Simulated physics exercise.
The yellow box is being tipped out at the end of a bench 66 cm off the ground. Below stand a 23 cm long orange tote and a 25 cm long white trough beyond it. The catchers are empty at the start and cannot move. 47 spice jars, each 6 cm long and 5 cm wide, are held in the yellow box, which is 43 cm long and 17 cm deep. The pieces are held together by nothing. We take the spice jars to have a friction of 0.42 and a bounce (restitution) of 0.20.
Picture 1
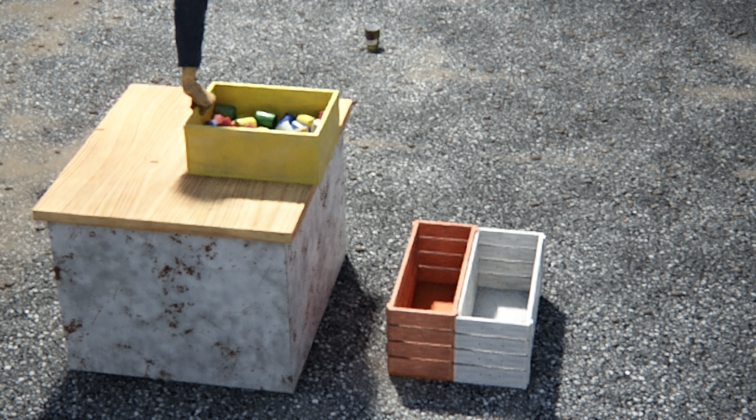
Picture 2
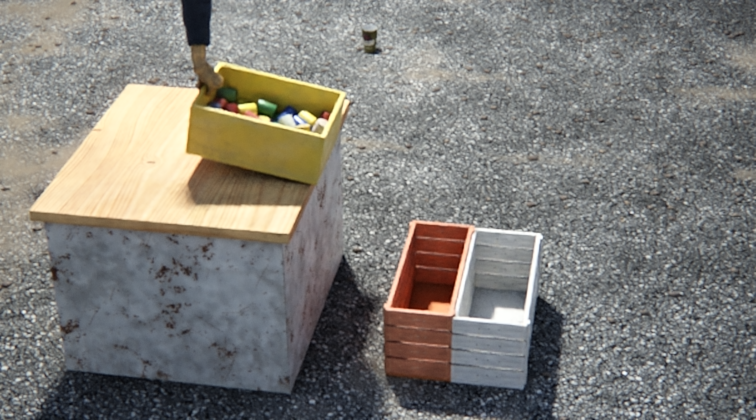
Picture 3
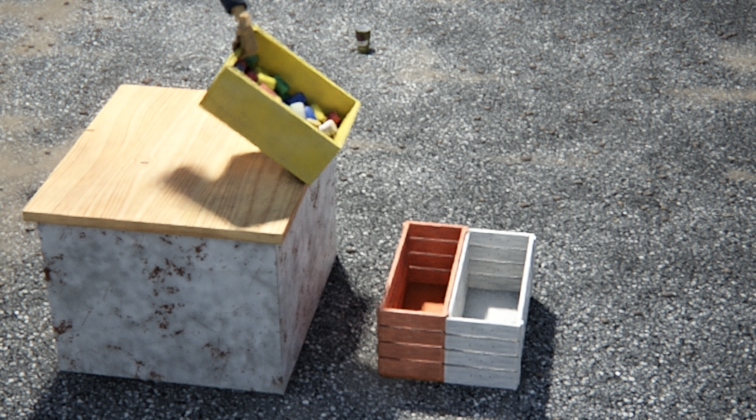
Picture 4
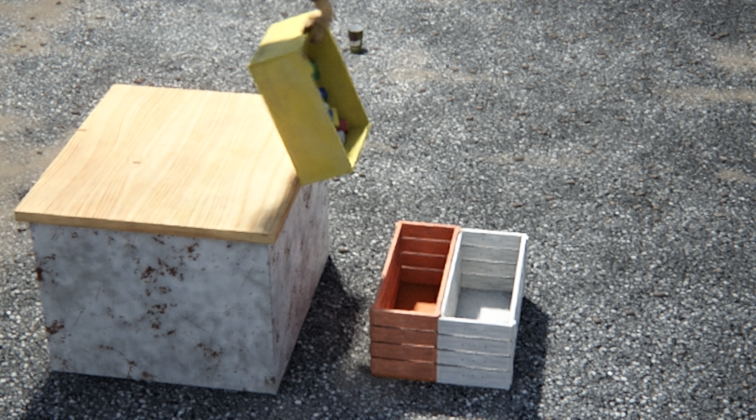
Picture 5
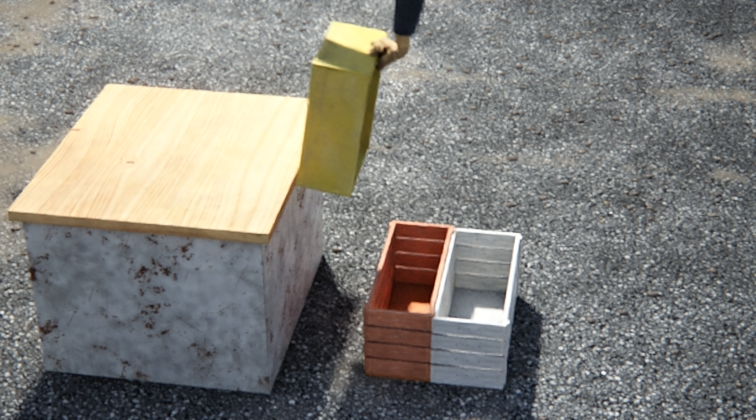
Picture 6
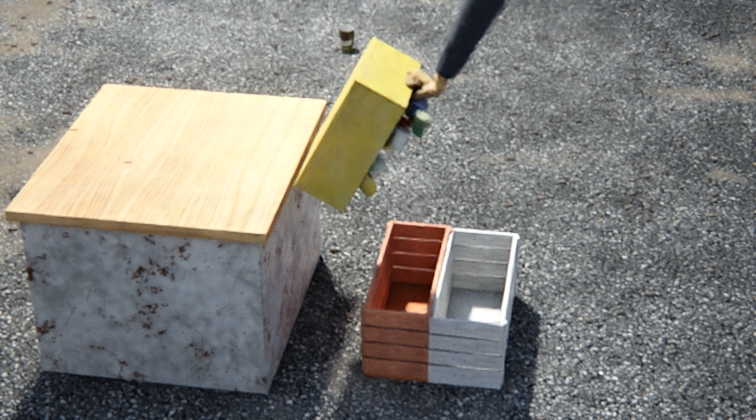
A hand tilting a yellow box of colourful small items over the edge of a wooden-topped block, some beginning to tumble out.
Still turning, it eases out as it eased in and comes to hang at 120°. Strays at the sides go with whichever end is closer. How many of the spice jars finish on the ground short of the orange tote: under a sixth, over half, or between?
On the ground short of the orange tote you'd find under one in six of them.
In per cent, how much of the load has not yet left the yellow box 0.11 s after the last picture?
About 15 percent.
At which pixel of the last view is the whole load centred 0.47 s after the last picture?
I'd put the middle close to (488, 330) in the last view.
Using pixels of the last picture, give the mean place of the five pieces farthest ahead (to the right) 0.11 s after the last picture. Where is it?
Pixel (497, 188), give or take.
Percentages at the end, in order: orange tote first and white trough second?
Around 40 per cent and 25 per cent, in that order.
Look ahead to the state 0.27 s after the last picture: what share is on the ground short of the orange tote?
0 % by then.
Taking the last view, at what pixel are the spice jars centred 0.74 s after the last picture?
Estimated centre in the last picture: (474, 333).
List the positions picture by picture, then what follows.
In the first picture (each is followed by its nearest rim corner in this view; the camera pans a little), yellow box, (314, 134); orange tote, (451, 314); 0° from level; none out.
Yellow box, (321, 136); 11° from level, in the second picture.
Yellow box, (338, 145); 36° from level, in the third picture.
Yellow box, (352, 168); 68° from level, in the fourth picture.
Yellow box, (352, 193); 98° from level, in the fifth picture.
Yellow box, (345, 208); orange tote, (425, 315); 117° from level; 9 out, the lowest jar at (366, 185), in the sixth picture.
Then, 0.11 s after the last picture, tilt 120°; 7 still in the yellow box and 40 in the air.
Then, 0.27 s after the last picture, tilt 120°; 1 still in the yellow box, 11 in the orange tote, 10 in the white trough, 6 on the ground beyond the white trough and 19 in the air.
Then, 0.47 s after the last picture, tilt 120°; 17 in the orange tote, 11 in the white trough, 16 on the ground beyond the white trough and 3 in the air.
Outcome (0.74 s after the last picture), 18 in the orange tote, 11 in the white trough and 18 on the ground beyond the white trough. Asked share, 0 of 47, 0 per cent.
